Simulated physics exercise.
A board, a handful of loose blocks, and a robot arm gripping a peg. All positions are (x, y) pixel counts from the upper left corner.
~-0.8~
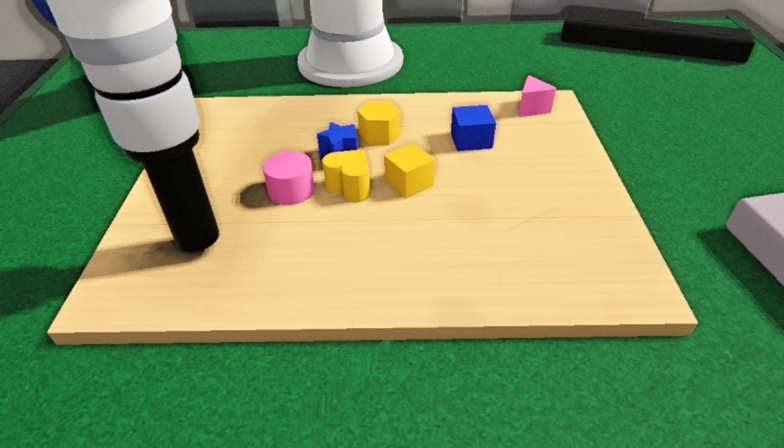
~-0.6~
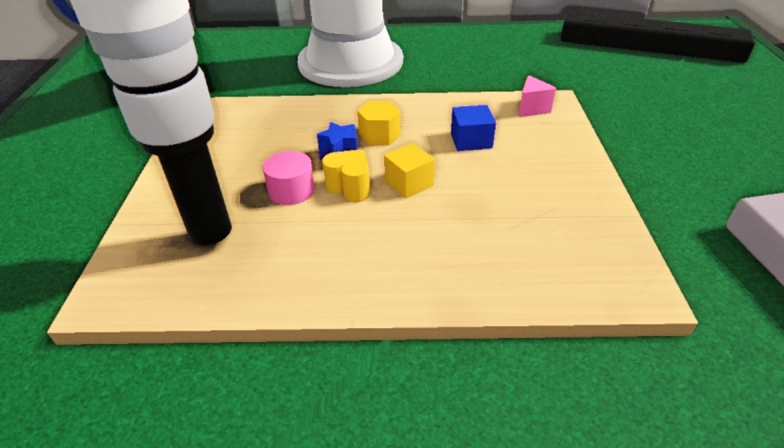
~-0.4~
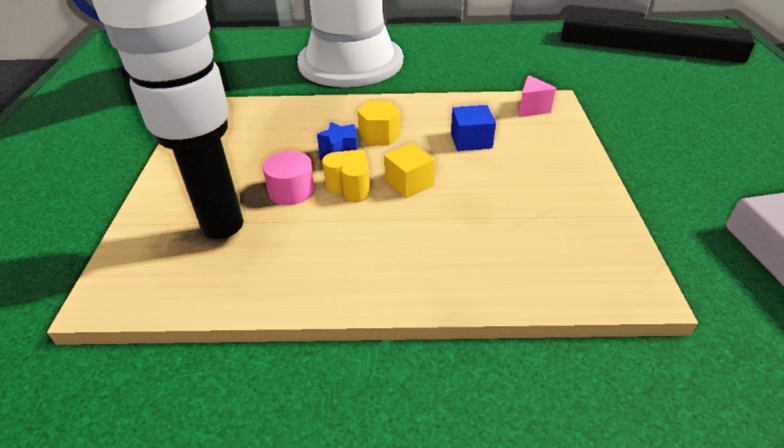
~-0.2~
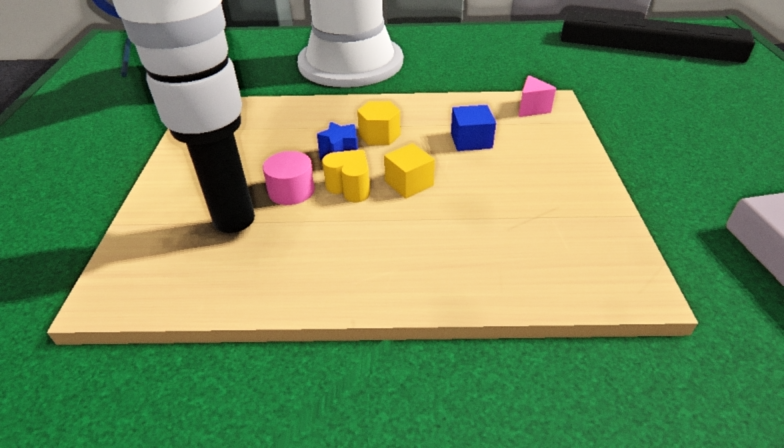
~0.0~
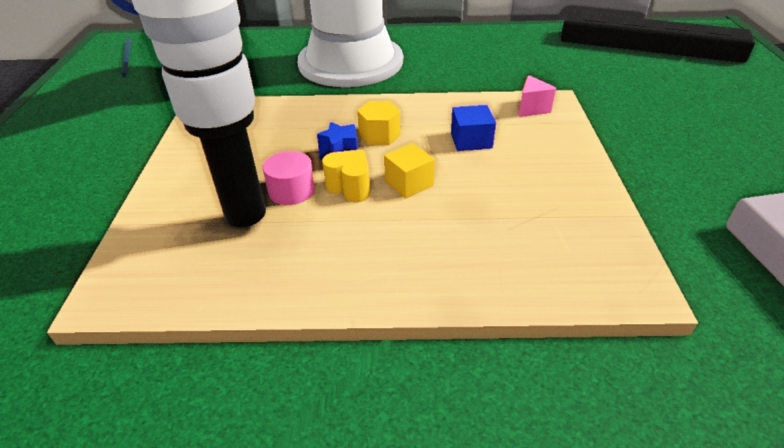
A white robot arm holding a black peg reaches down at the left of a pale wooden board on a green surface, seen from above the near edge. On the board sit a pink cylinder, blue star, yellow heart, hexagon and cube, with a blue cube and pink triangle farther right. The peg slides slightly rightward and away toward the cylinder, while the blocks and camera stay still.
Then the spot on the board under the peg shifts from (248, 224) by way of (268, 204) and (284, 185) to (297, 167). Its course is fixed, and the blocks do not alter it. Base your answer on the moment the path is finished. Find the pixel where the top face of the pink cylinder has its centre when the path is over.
The centre of its top will be at (331, 131).
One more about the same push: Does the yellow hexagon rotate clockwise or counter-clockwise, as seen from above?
It turns round anticlockwise.
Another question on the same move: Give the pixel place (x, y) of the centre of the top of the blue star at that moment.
The answer is (367, 124).
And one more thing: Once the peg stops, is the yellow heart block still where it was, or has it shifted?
It gets no push and keeps its place.
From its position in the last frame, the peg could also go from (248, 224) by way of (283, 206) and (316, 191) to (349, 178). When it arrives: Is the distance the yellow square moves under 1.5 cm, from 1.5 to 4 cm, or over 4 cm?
The best fit is 1.5 to 4 cm.
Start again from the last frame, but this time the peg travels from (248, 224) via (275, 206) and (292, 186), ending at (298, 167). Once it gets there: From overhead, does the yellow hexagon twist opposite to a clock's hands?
Yes, I think so.
What follows on the original path. One third of the way, peg at (266, 194); pink cylinder at (296, 157).
Two thirds of the way, peg at (282, 175); pink cylinder at (316, 143); blue star at (346, 129).
At the end, peg at (295, 157); pink cylinder at (331, 131); blue star at (367, 124), turned 25° clockwise; yellow heart block not moved; yellow hexagon at (386, 108), turned 20° anticlockwise.
